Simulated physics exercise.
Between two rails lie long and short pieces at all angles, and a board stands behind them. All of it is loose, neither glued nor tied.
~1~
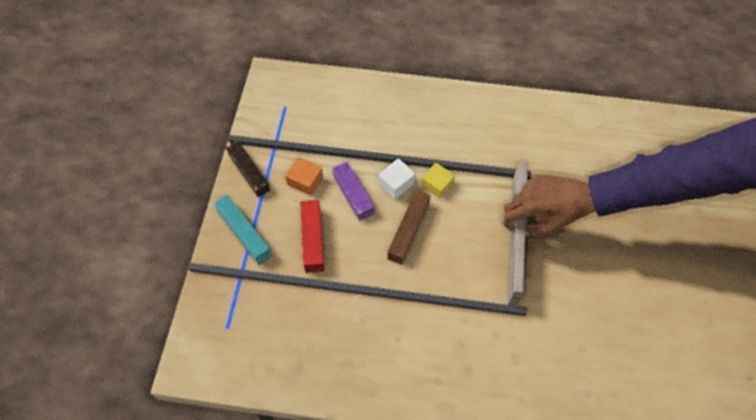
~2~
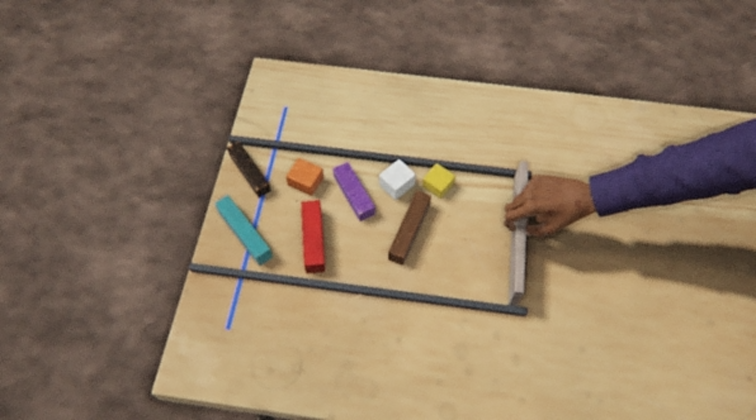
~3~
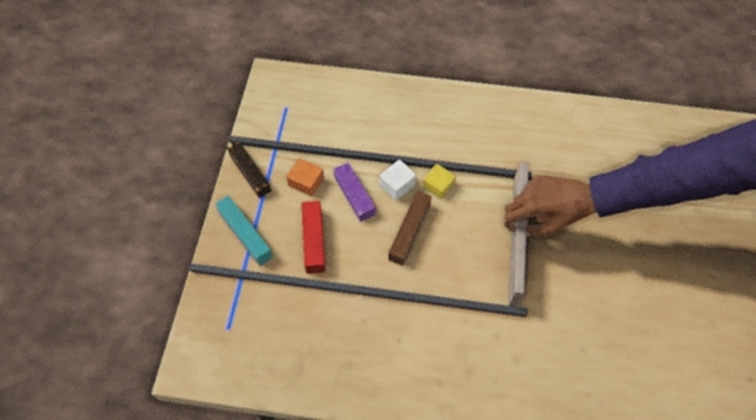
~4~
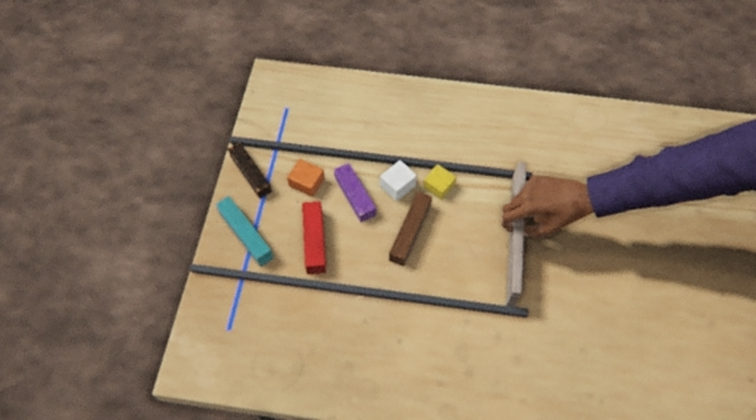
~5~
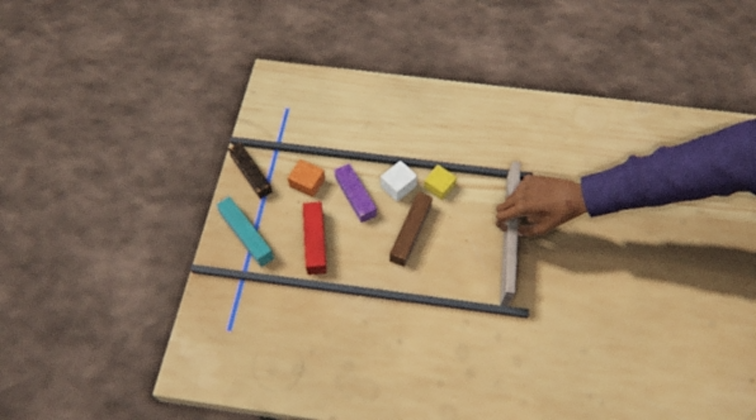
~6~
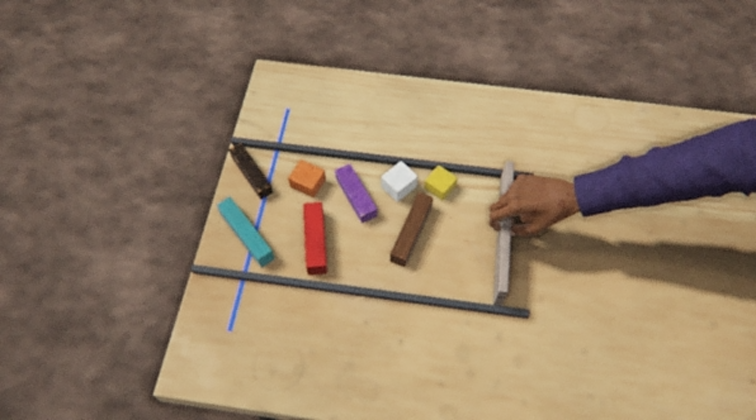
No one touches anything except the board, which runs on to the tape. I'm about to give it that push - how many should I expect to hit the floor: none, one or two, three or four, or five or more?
Expect three or four.
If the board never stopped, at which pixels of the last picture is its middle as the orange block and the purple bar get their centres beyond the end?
When the orange block crosses, the middle is near (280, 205); when the purple bar crosses, near (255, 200).
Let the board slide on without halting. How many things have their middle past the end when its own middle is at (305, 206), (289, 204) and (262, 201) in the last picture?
Respectively 0, 0 and 3.
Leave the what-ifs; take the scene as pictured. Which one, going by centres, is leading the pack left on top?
Purple bar.
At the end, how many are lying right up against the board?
It adds up to 2.
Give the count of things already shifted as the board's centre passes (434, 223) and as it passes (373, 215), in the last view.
That makes 2 at the first spot and 5 at the second.
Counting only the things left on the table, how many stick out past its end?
Count of overhanging things: 2.
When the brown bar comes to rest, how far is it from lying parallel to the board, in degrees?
Angle: Close to 0 degrees.
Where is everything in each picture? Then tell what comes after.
The first picture shows black bar (248, 169); turquoise bar (243, 230); orange block (304, 177); board (518, 231); tape (259, 207).
The second picture shows turquoise bar (243, 230); red stick (313, 236).
The third picture shows orange block (306, 177); purple bar (354, 192).
The fourth picture shows black bar (250, 170); yellow block (440, 182).
The fifth picture shows turquoise bar (245, 231); white block (399, 181).
The sixth picture shows black bar (251, 171); turquoise bar (245, 232); orange block (307, 179); board (504, 231); tape (262, 209).
Early on, none off yet; black bar at rest near (251, 171); turquoise bar at rest near (245, 232); orange block at rest near (307, 179).
A while later, none off yet; black bar at rest near (251, 171); turquoise bar at rest near (245, 232); orange block travelled about its own width near (272, 162).
Finally, the number that fall off is three or four; lost, orange block, turquoise bar and black bar.
